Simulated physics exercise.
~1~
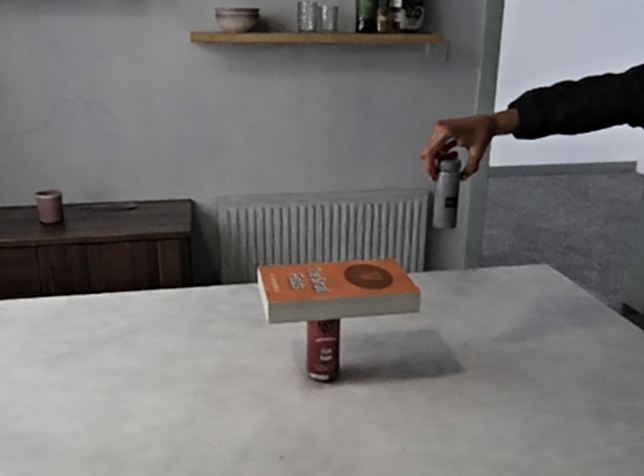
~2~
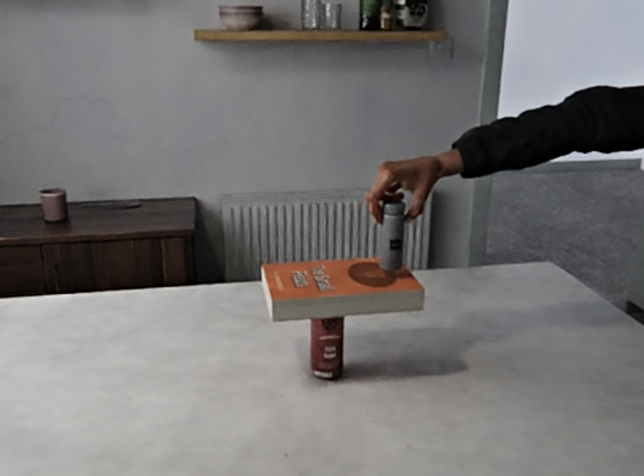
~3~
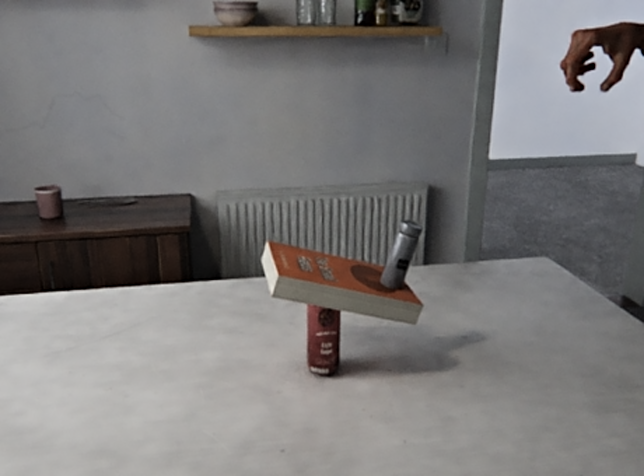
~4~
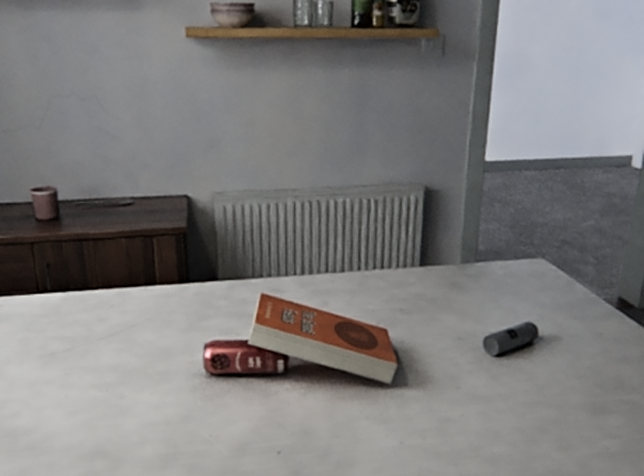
At first, an orange book lies balanced on an upright red can on a pale table, while a hand holds a small grey shaker above and to the right. The hand moves left and lowers the shaker upright onto the right part of the book. Then it lets go and draws back to the right, and the book tilts down on that side with the shaker leaning on it. The stack comes apart. In the end, the can lies on its side at the left, the book rests slanted against it, and the shaker lies on the table at the right.
